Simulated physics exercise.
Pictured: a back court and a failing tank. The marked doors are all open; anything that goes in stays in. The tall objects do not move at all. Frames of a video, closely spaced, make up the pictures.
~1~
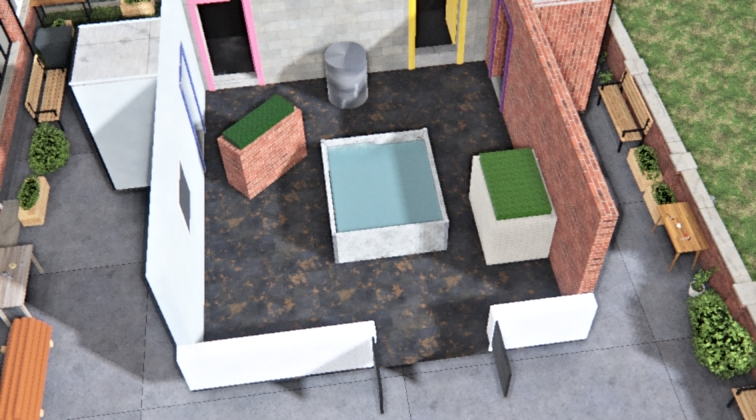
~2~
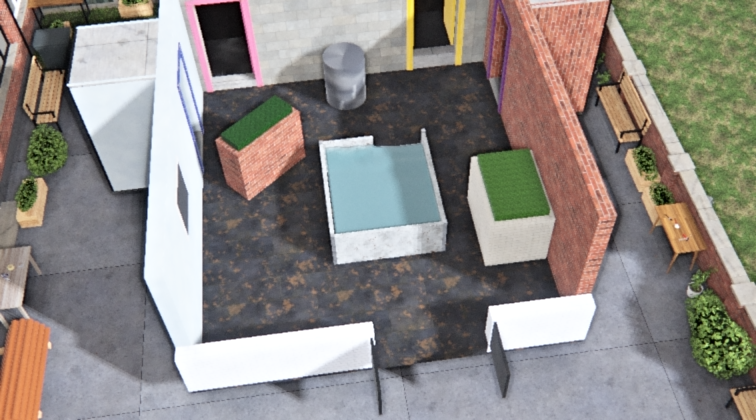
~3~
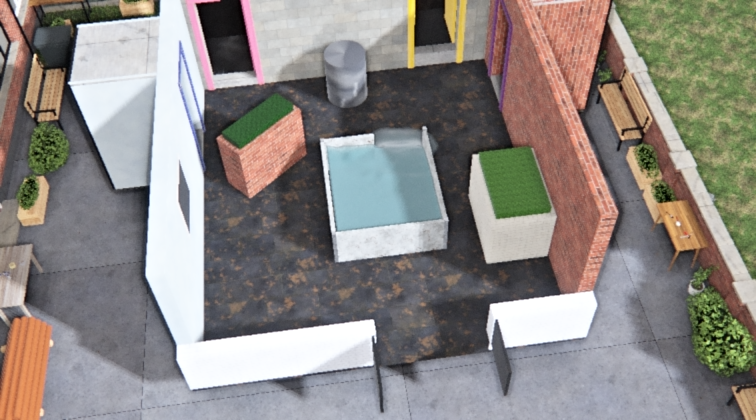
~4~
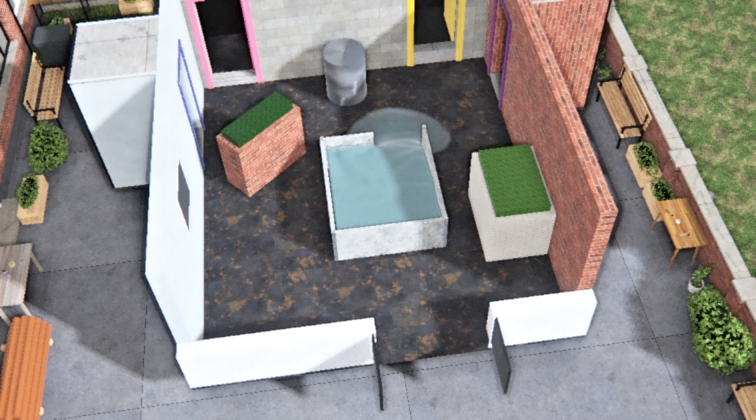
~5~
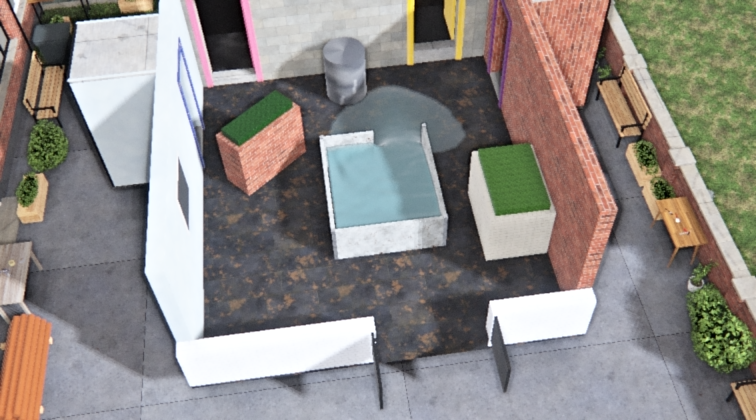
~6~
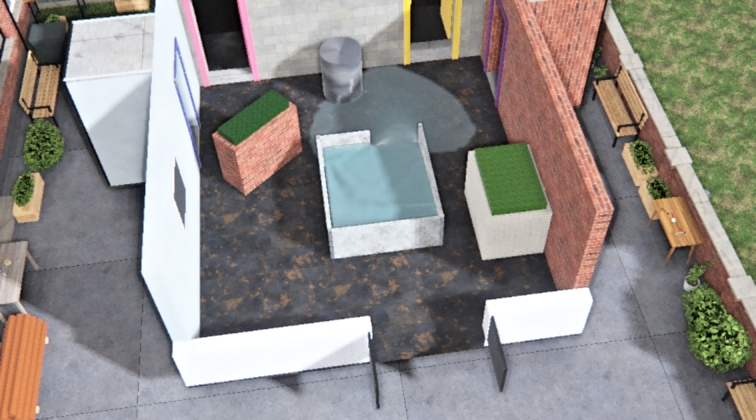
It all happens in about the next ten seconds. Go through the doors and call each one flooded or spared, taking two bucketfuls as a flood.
Yellow door: Spared, purple door: Flooded, blue door: Spared, pink door: Spared.
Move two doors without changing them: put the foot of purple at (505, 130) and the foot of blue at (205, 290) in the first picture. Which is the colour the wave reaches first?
That is the yellow door.
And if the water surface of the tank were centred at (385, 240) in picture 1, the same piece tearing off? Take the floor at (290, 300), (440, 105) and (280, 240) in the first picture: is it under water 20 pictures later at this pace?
Going through them in turn: Still bare, waterlogged and still bare.
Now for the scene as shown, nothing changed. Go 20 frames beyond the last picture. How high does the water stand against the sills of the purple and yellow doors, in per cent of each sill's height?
I reckon it's around 470 and then 70 per cent.
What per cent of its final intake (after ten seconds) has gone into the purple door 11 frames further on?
Roughly 5 percent.
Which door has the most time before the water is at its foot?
I'd go with the door marked blue.
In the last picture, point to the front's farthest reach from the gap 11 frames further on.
My estimate: Roughly (200, 87).
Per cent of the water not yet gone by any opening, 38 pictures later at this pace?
I'd put it at about 88 per cent.
A moment on, water covers 25 % of the floor; the yellow door wet at the sill, nothing in, the purple door wet at the sill, nothing in, the blue door not reached, the pink door not reached.
Next, water covers 30 % of the floor; the yellow door wet at the sill, nothing in, the purple door over two buckets in, the blue door not reached, the pink door wet at the sill, nothing in.
Then, water covers 40 % of the floor; the yellow door wet at the sill, nothing in, the purple door far over two buckets in, the blue door wet at the sill, nothing in, the pink door wet at the sill, nothing in.
Later, water covers 60 % of the floor; the yellow door wet at the sill, nothing in, the purple door far over two buckets in, the blue door wet at the sill, nothing in, the pink door wet at the sill, nothing in.
In the end, water covers 90 % of the floor; the yellow door wet at the sill, nothing in, the purple door far over two buckets in, the blue door wet at the sill, nothing in, the pink door wet at the sill, nothing in.
